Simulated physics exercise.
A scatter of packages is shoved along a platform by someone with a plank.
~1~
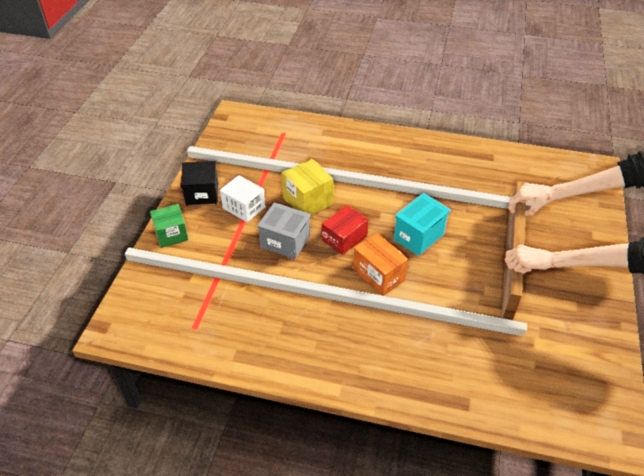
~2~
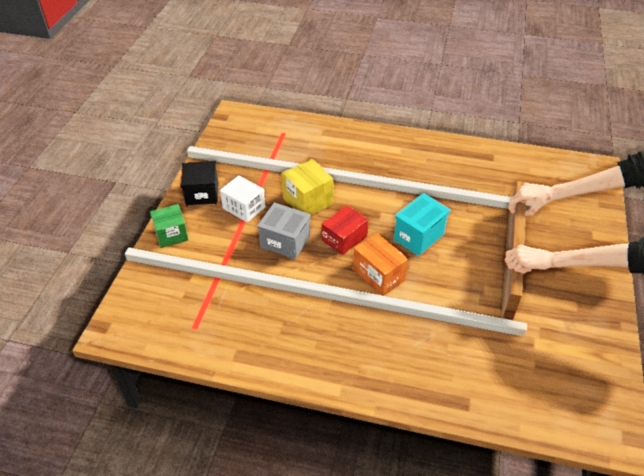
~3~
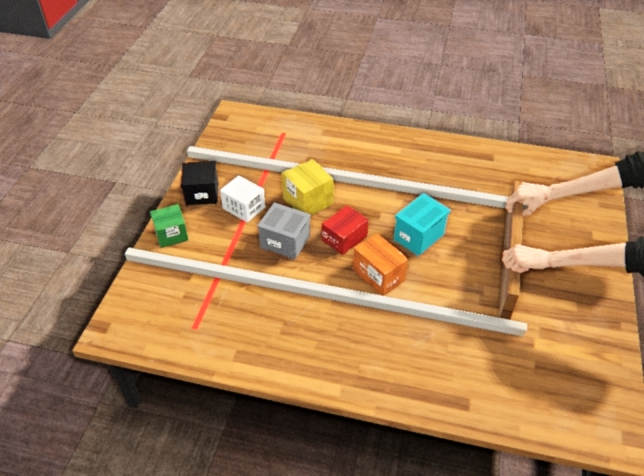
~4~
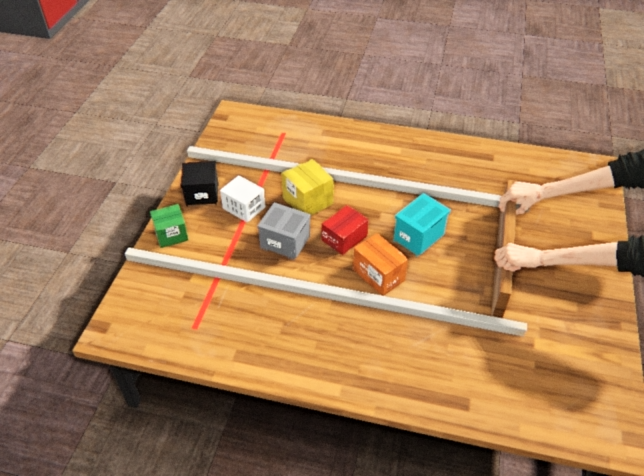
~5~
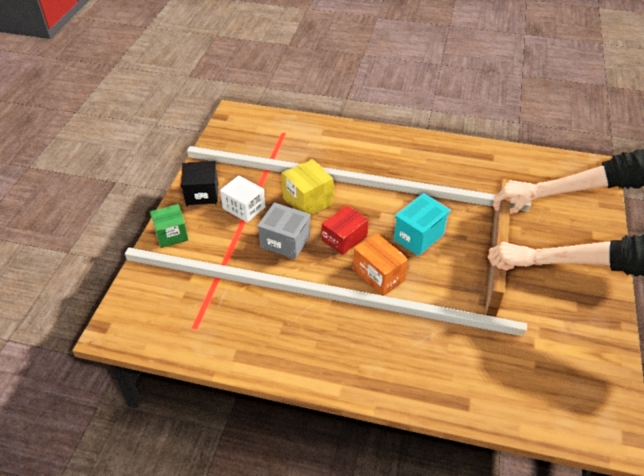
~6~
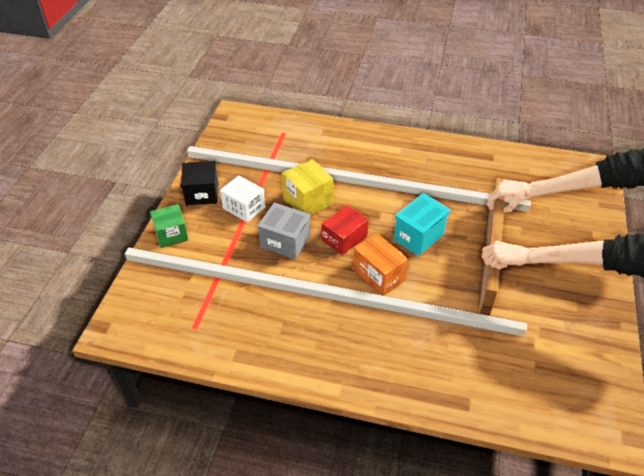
Two hands sliding a wooden plank slightly left between pale rails on a table, while the colourful boxes ahead stay still.
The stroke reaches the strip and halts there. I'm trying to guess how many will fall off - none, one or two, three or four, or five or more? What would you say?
Watching this, the number dropping off is one to two.
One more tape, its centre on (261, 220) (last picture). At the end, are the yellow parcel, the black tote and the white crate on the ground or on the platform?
The yellow parcel keeps its place, the black tote leaves the top and the white crate keeps its place.
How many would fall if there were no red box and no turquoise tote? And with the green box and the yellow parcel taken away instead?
Tally of falls: 0 for the first try, 1 for the second.
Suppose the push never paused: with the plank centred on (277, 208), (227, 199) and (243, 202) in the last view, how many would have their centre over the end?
It comes out as 0, then 3, then 2.
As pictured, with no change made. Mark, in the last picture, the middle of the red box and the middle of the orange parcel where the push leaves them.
In the last picture the red box sits around (200, 201) and the orange parcel around (207, 230).
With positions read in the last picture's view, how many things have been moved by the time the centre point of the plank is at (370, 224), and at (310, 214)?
So far 4, and 6 at the second.
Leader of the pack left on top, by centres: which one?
The white crate finishes nearest.
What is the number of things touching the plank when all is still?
I count 3 of them.
Early on, none off yet; green box at rest near (170, 226); black tote at rest near (200, 184); white crate at rest near (243, 199).
Finally, the number that fall off is one or two; lost, black tote and green box.
